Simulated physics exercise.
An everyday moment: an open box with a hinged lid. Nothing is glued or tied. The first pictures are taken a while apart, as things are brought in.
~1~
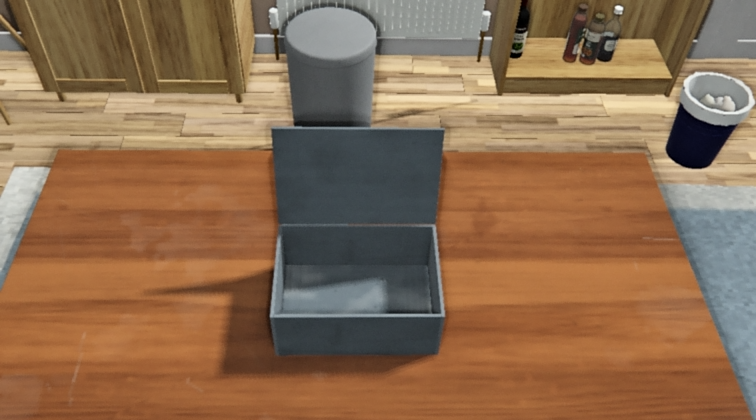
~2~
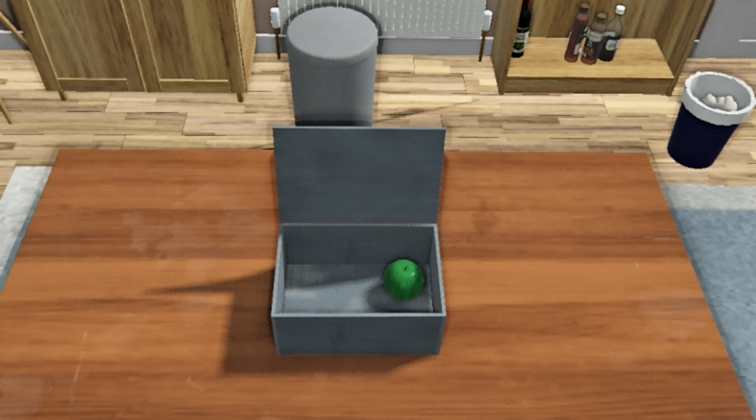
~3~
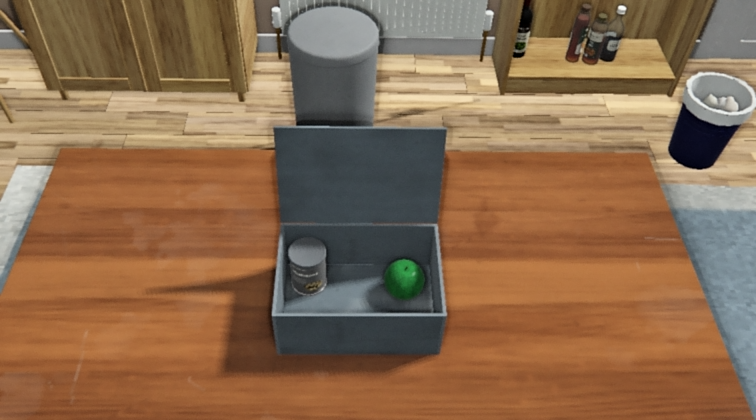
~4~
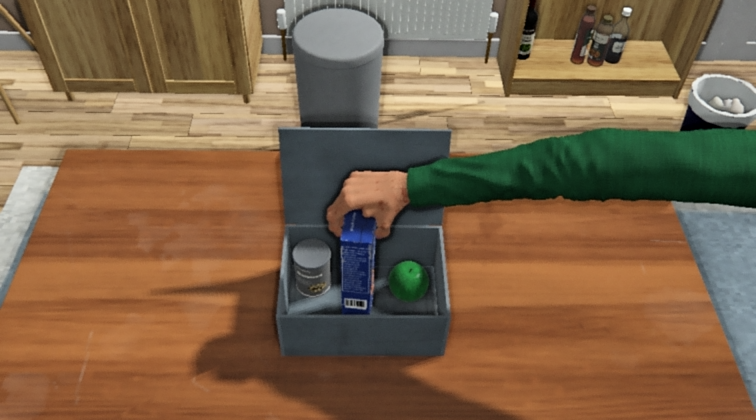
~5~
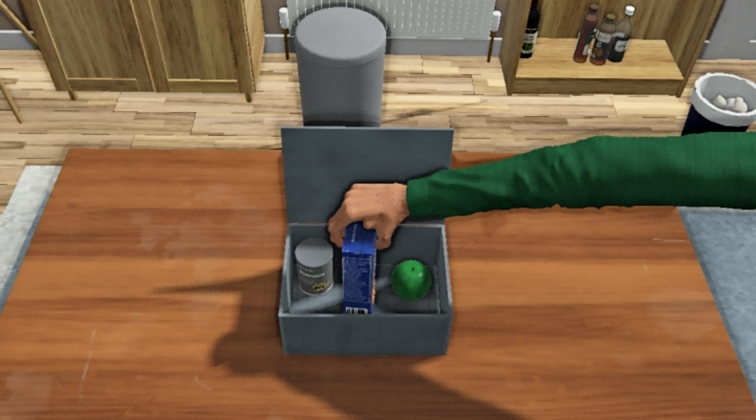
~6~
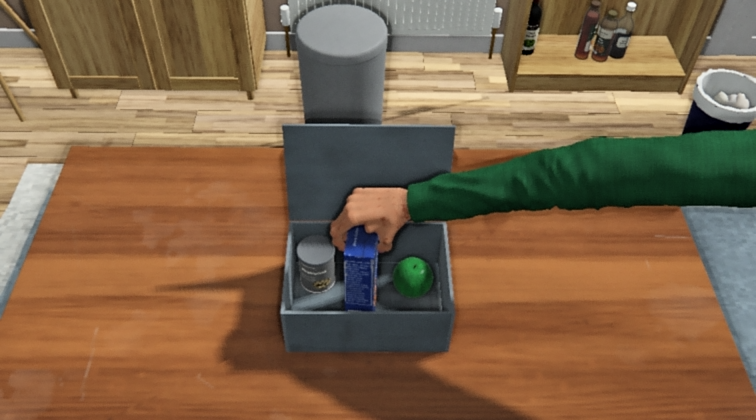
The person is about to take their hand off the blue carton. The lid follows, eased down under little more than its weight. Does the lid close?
It is held up.
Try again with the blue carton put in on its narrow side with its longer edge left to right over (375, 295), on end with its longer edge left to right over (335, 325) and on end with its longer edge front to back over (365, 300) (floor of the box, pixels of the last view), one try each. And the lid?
First, it shuts flat; second, it stays ajar; third, it stays ajar.
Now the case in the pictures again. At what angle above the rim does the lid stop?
About 55°.
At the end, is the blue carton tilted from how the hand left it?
The blue carton stays as placed.
Then, 1.30 s past the last view, lid 80° above the rim.
Then, 1.70 s past the last view, lid 53° above the rim.
Finally, lid 53° above the rim; all 3 still in place. Final places as the last picture's camera would see them, blue carton near (361, 278).
